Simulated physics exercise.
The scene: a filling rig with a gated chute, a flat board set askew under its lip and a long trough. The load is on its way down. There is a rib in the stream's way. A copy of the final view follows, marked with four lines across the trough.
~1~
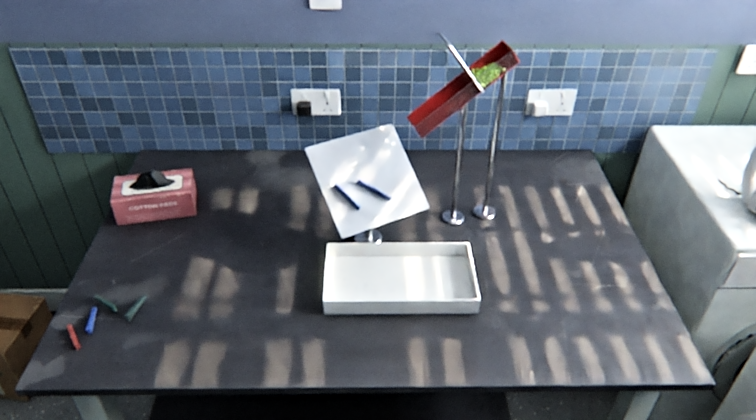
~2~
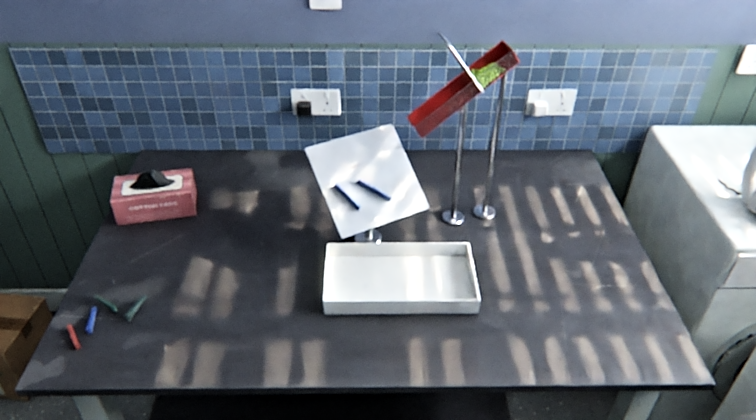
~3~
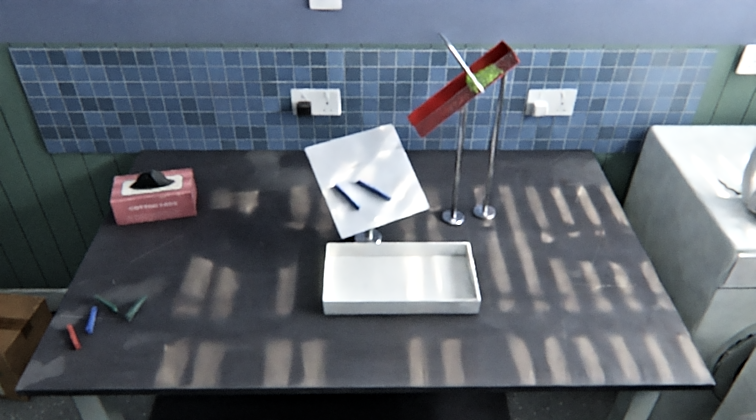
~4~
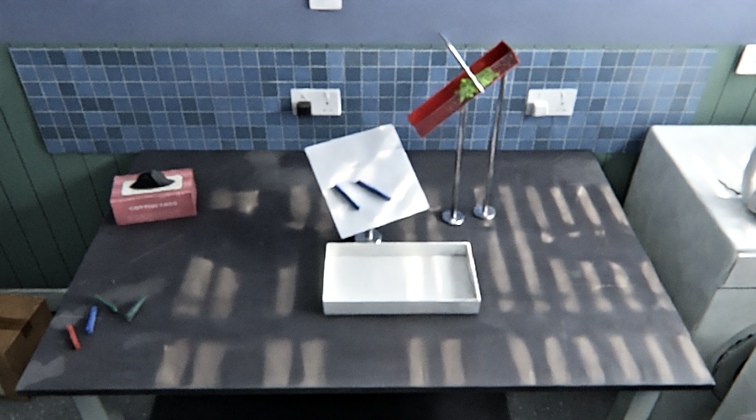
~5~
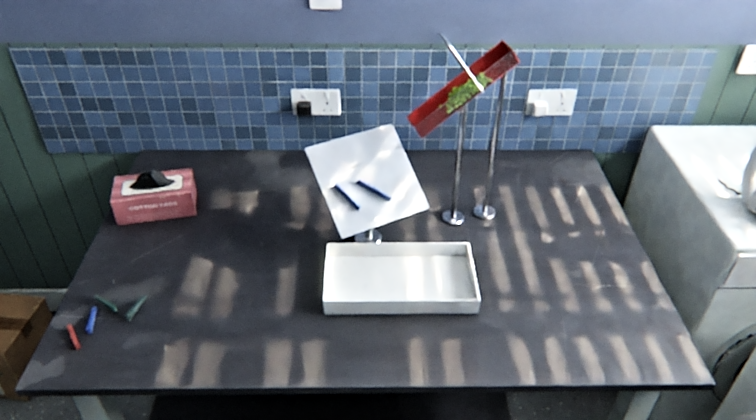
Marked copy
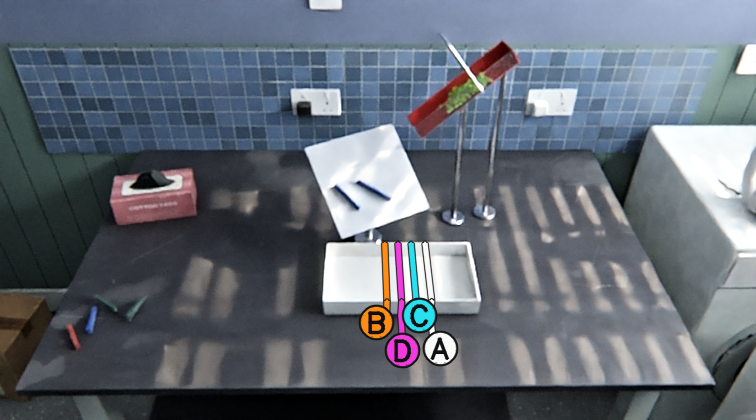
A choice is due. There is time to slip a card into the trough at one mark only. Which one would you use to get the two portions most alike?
I would pick line A.
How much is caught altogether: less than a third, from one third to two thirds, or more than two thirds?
About that: More than two thirds.
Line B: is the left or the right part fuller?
Right.
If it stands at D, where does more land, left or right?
More lands on the right.
On the marked copy, line A crosses the front rim at (431, 300); line B crosses the front rim at (386, 300); line C crosses the front rim at (416, 300); line D crosses the front rim at (401, 300).
Choosing A, of what is caught, roughly two thirds on the left of the divider, roughly a third on the right.
Choosing B, of what is caught, just a few on the left of the divider, almost all on the right.
Choosing C, of what is caught, about a tenth on the left of the divider, the larger part on the right.
Choosing D, of what is caught, about a tenth on the left of the divider, almost all on the right.
